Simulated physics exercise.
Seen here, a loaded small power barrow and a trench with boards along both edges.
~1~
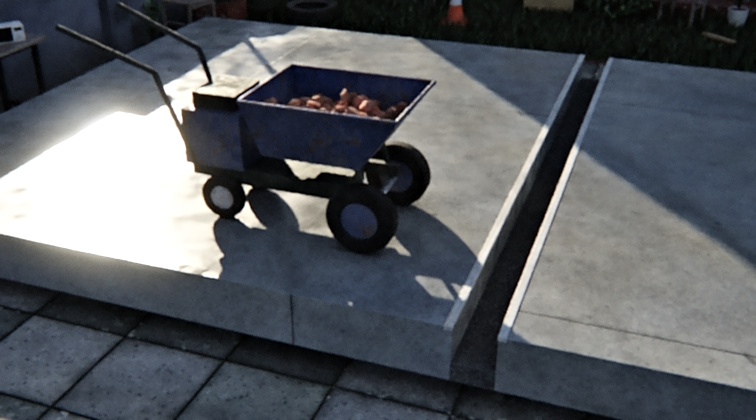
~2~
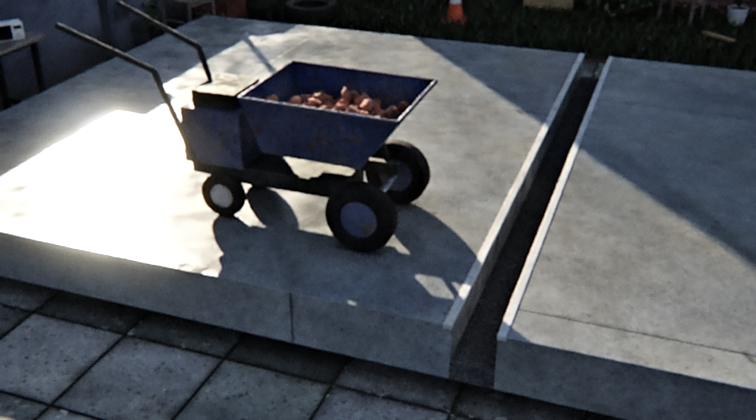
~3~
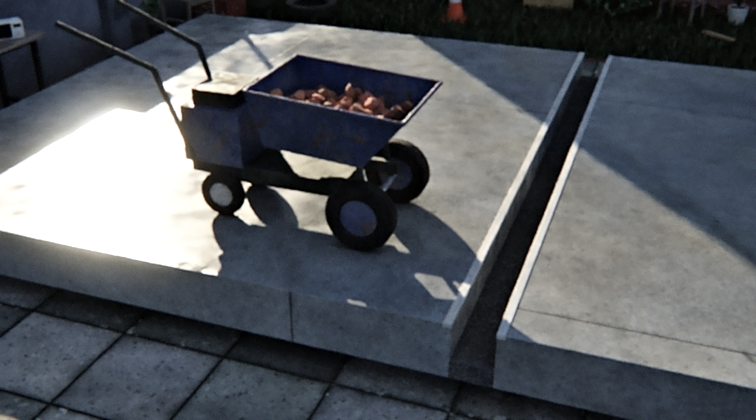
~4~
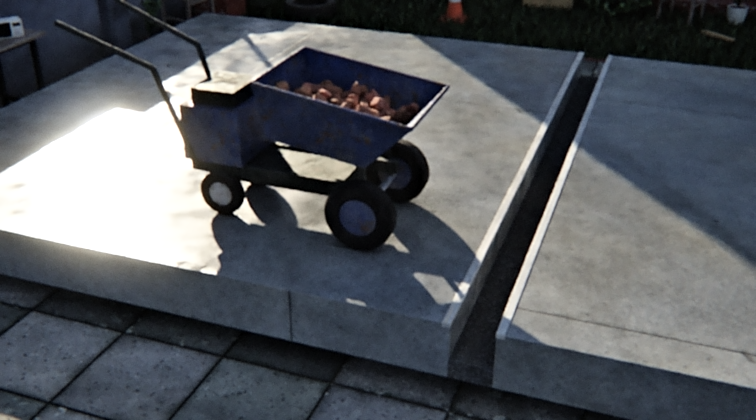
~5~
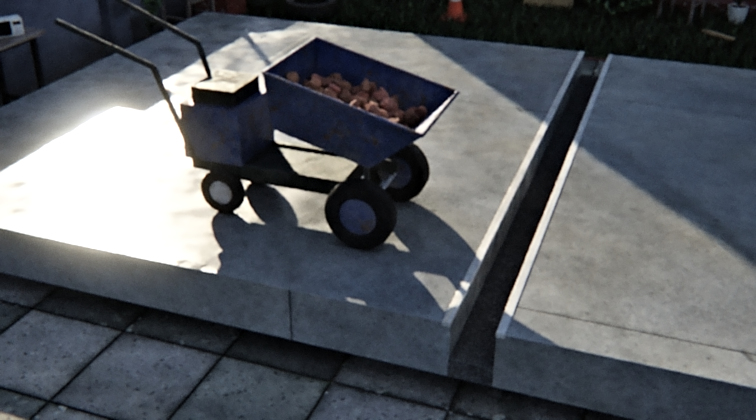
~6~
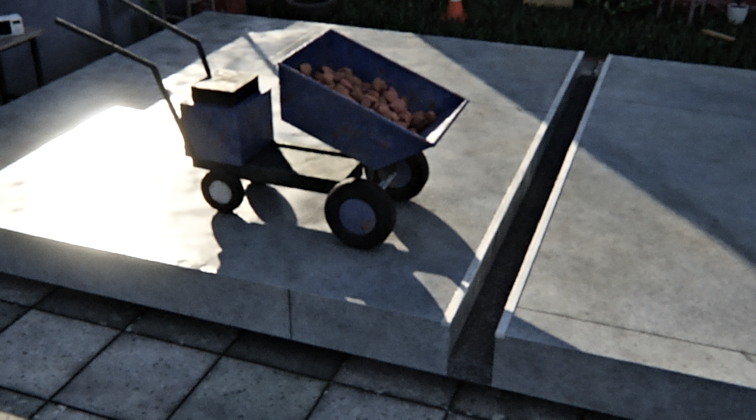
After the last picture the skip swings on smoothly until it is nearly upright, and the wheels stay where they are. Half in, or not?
The trench ends with more than half of it.
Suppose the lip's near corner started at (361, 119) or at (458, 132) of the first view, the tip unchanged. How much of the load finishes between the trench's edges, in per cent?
About 50 and 0 per cent.
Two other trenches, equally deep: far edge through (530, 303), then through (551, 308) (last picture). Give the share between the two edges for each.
About 90 and 100 per cent.
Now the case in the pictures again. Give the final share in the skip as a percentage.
About 10 per cent.
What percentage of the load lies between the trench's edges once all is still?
Roughly 80 in a hundred.
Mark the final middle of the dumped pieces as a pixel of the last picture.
At about (509, 259).
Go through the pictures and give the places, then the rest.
In the first picture, lip of the skip at (396, 123), level; top of the load at (339, 112), lumps of rubble; first edge of the trench at (464, 294); far edge at (515, 304), the trench under half as wide as the skip, and about as deep as wide.
In the second picture, lip of the skip at (398, 123), tipped barely; top of the load at (340, 110).
In the third picture, lip of the skip at (403, 125), tipped barely; top of the load at (330, 107).
In the fourth picture, lip of the skip at (411, 129), tipped a little; top of the load at (320, 101).
In the fifth picture, lip of the skip at (422, 136), tipped a little; top of the load at (330, 96).
In the sixth picture, lip of the skip at (433, 146), tipped clearly; top of the load at (328, 87); first edge of the trench at (462, 290); far edge at (513, 300).
Soon, skip tipped steeply; all in the skip.
A while on, skip tipped right over; most in the skip; a stray few short of the trench; about a quarter in or heaped over the trench; a stray few falling.
Towards the end, skip tipped right over; about a quarter in the skip; a stray few short of the trench; most in or heaped over the trench; a small part beyond it.
Finally, skip tipped right over; a small part in the skip; a stray few short of the trench; most in or heaped over the trench; a small part beyond it.
